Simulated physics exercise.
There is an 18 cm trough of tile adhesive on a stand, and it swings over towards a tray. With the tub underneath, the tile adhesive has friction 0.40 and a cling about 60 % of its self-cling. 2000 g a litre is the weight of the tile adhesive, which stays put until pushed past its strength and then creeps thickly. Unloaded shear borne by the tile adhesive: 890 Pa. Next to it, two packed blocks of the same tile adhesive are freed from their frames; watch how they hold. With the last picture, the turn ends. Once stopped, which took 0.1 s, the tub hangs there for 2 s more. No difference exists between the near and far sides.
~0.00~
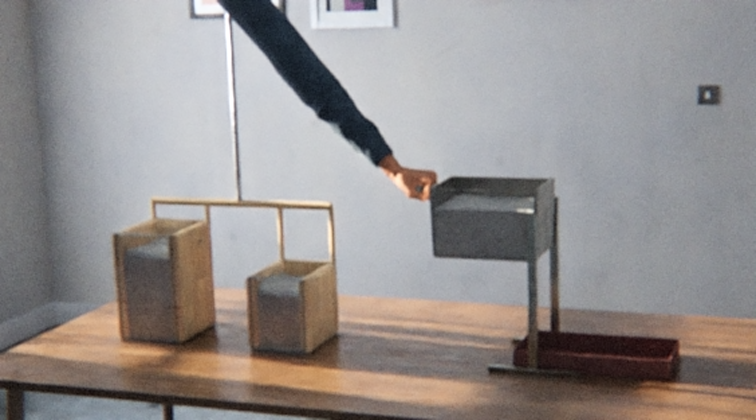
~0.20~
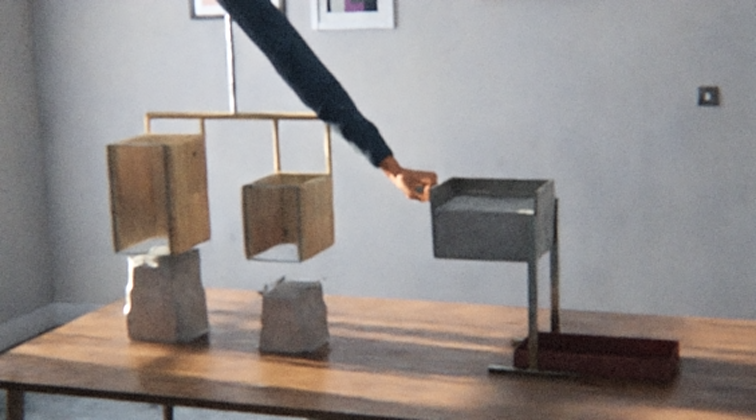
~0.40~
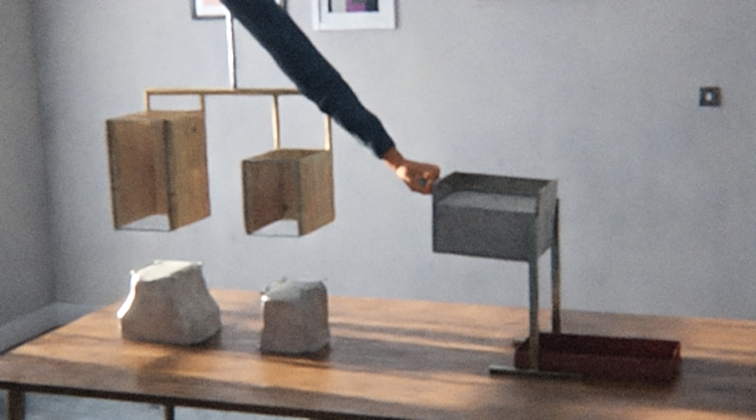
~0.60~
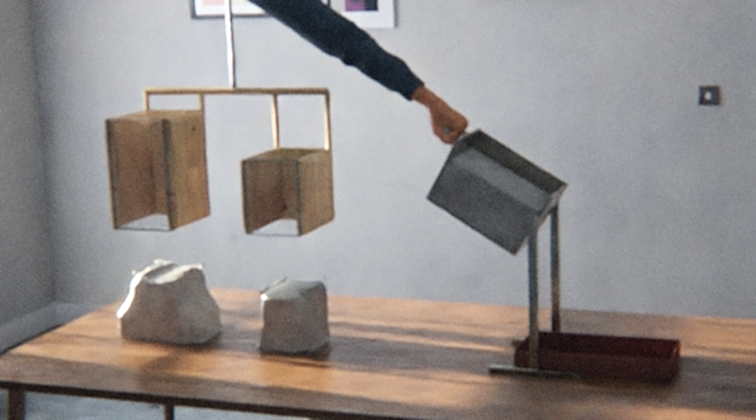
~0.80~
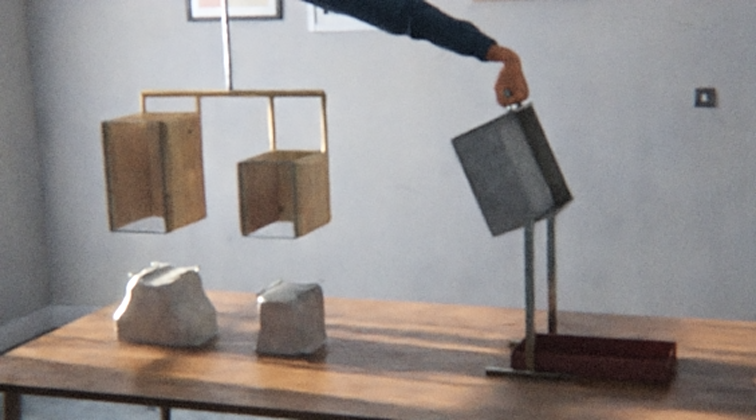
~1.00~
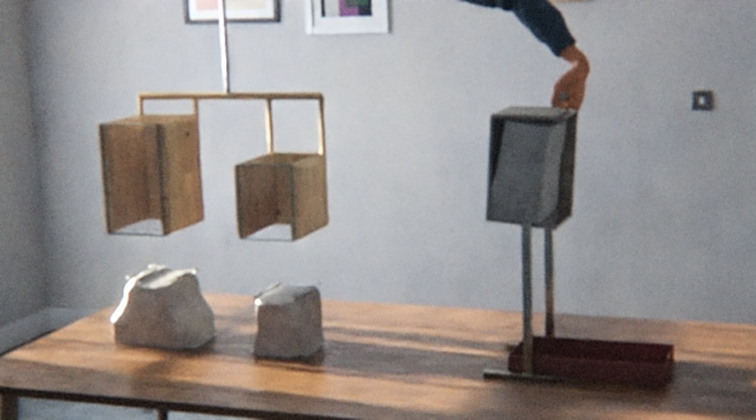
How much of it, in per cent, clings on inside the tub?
I would say close to 39 percent.
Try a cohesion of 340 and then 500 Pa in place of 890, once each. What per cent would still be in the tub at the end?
In that order: 35 %, 40 %.
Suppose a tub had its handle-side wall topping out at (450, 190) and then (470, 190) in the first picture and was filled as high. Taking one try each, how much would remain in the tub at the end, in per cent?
I'd say near 45 percent the first time and near 100 percent the second.
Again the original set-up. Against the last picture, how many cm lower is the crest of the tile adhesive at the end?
16 cm.
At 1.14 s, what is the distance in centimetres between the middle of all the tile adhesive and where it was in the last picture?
Around 6 cm.
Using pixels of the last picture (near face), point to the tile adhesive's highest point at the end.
Peak location: Approx. (511, 185).
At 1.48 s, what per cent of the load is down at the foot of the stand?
I'd say about 45 per cent of it.
By 1.14 s, the tub is at 94 degrees and holds 87 %.
By 1.31 s, the tub is at 94 degrees and holds 45 %.
By 1.48 s, the tub is at 94 degrees and holds 39 %.
By 1.65 s, the tub is at 94 degrees and holds 39 %.
By 3.00 s, at the end, the tub is at 94 degrees and holds 39 %.
